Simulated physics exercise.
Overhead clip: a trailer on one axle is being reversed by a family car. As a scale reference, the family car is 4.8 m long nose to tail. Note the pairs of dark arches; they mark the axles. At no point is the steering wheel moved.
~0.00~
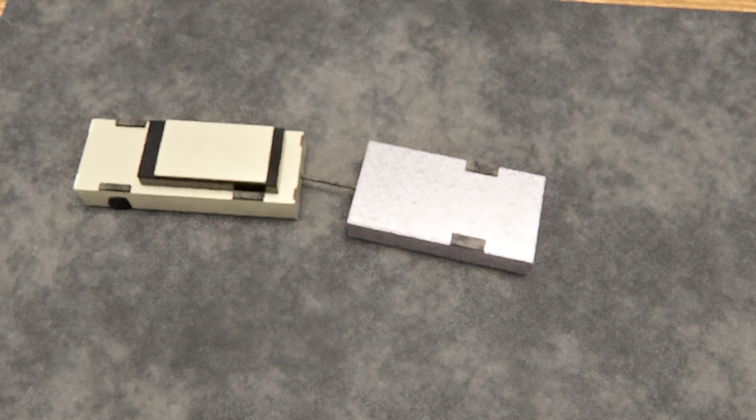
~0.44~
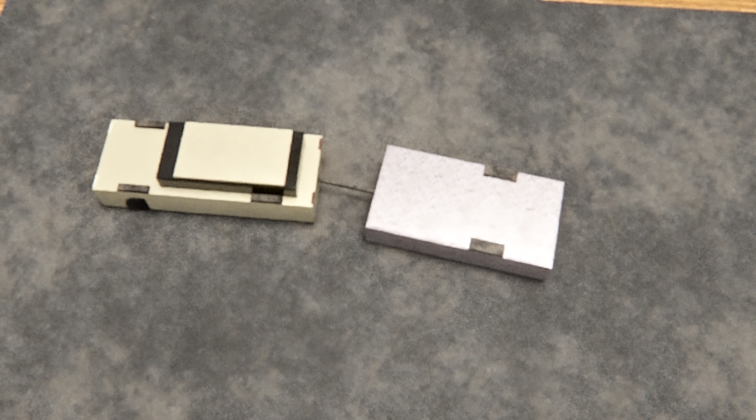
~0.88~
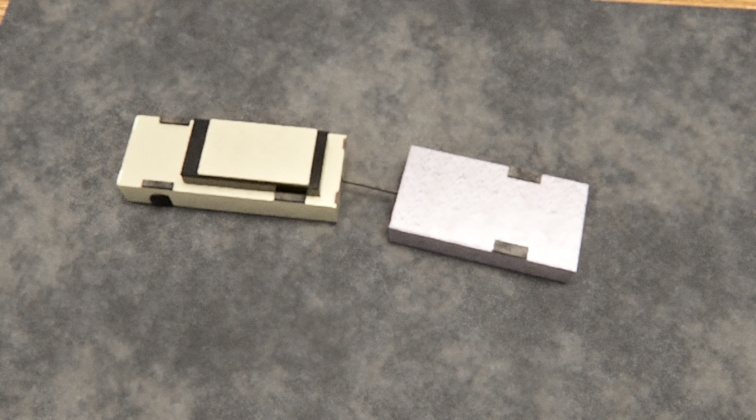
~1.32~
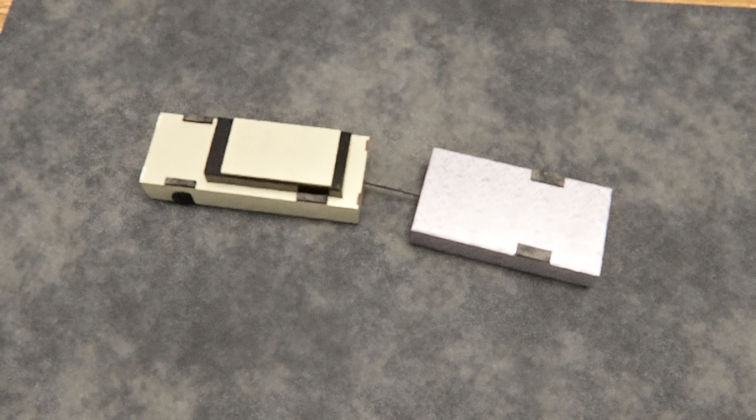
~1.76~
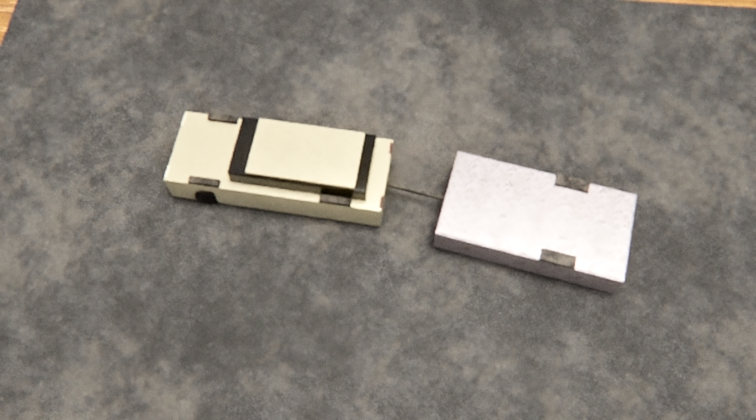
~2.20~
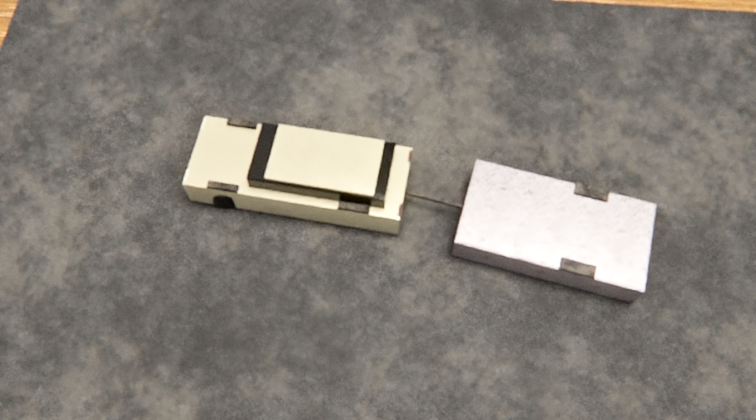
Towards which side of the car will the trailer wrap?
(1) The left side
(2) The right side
2, the right side.
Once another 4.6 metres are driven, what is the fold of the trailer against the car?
Some 10° to its right.
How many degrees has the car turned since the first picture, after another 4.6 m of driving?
I'd put it at around 18 degrees.
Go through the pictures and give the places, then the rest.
Car's middle (184, 149), trailer's axle (475, 204); tail 9° to the car's left; front wheels 8° left, in the first frame.
Car's middle (203, 151), trailer's axle (494, 209); tail 9° to the car's left, in the second frame.
Car's middle (228, 149), trailer's axle (518, 211); tail 8° to the car's left, in the third frame.
Car's middle (251, 148), trailer's axle (541, 215); tail 8° to the car's left, in the fourth frame.
Car's middle (275, 149), trailer's axle (566, 220); tail 7° to the car's left, in the fifth frame.
Car's middle (295, 155), trailer's axle (585, 229); tail 6° to the car's left, in the sixth frame.
Then, 4.5 s in, the tail is in line with the car, the car has turned 12° and the trailer's axle is at (693, 258) of the last picture.
Then, 6.8 s in, the tail is 11° to the car's right, the car has turned 18° and the trailer's axle is out of the picture.
Then, 9.1 s in, the tail is 29° to the car's right, the car has turned 25° and the trailer's axle is out of the picture.
Then, 11.4 s in, the tail is 60° to the car's right, the car has turned 31° and the trailer's axle is out of the picture; it has jack-knifed.
